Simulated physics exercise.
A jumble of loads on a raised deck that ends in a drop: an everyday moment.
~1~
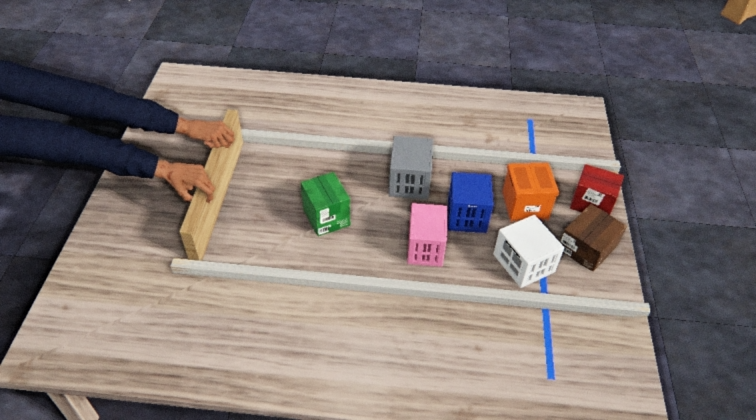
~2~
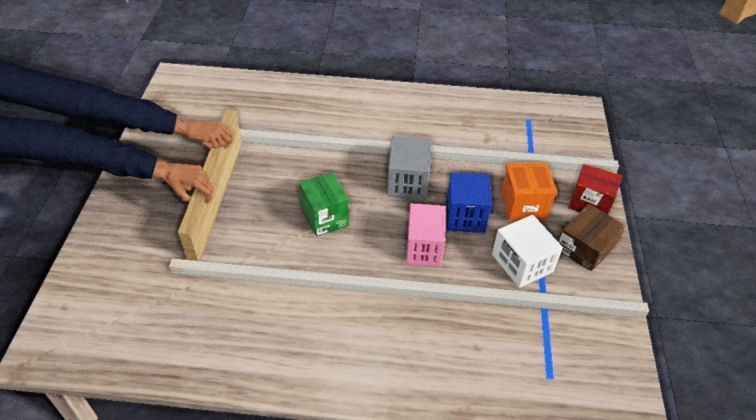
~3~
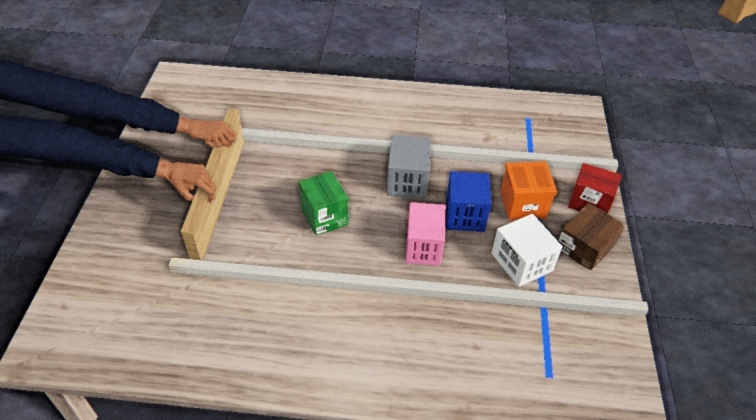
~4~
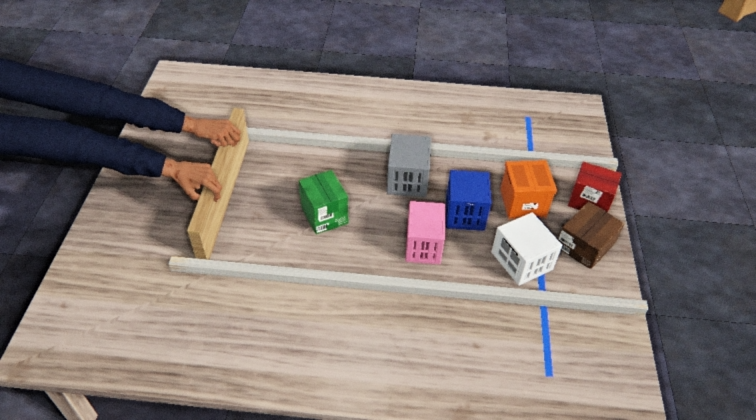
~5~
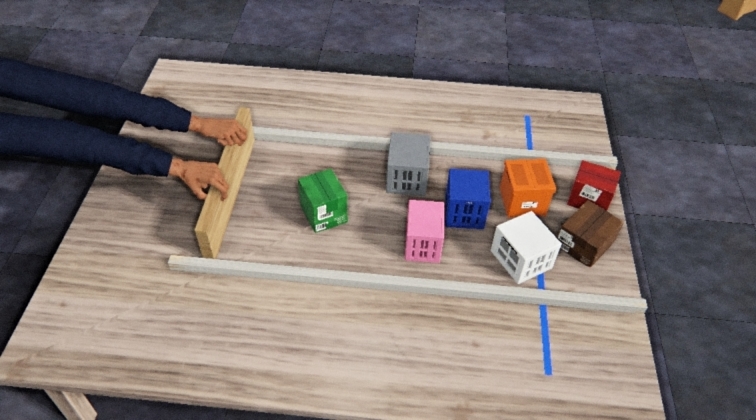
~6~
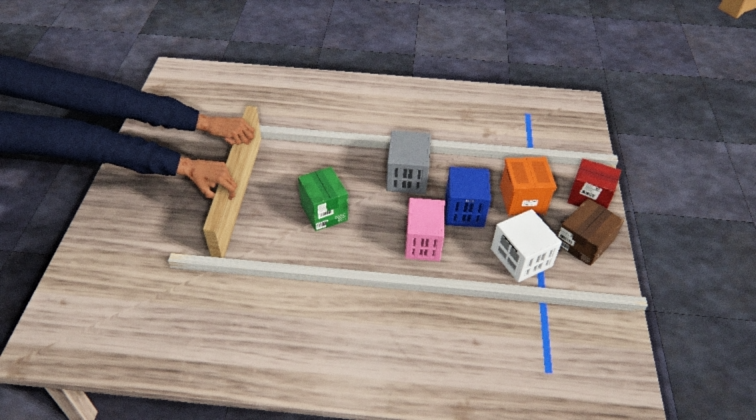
On a wooden tabletop, two hands sliding a plank slightly right between pale rails, while the colourful boxes and crates stay still.
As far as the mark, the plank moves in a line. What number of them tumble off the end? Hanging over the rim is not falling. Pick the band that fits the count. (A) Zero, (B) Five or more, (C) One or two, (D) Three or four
C.
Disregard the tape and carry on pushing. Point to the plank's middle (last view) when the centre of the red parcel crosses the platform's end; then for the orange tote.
Red parcel over the end: About (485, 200). Orange tote over the end: About (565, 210).
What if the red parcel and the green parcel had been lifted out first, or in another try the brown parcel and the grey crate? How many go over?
Try 1: 1; try 2: 0.
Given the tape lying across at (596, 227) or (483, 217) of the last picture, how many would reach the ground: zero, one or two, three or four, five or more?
Taking the two places as listed: At least five, then none at all.
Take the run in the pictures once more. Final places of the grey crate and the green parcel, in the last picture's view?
About (557, 175), and the other about (560, 227).
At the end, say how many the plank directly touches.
Contact count: 2.
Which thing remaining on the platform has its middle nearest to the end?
The white crate ends nearest.
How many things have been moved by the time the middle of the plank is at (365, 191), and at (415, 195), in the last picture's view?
First 1 and then 4.
Early on, none off yet; red parcel at rest near (594, 187); brown parcel at rest near (589, 232); orange tote at rest near (526, 187).
A while later, none off yet; red parcel travelled about its own width near (620, 181); brown parcel travelled about its own width near (621, 234); orange tote travelled about its own width near (576, 186).
Finally, the number that fall off is one or two; lost, brown parcel and red parcel.
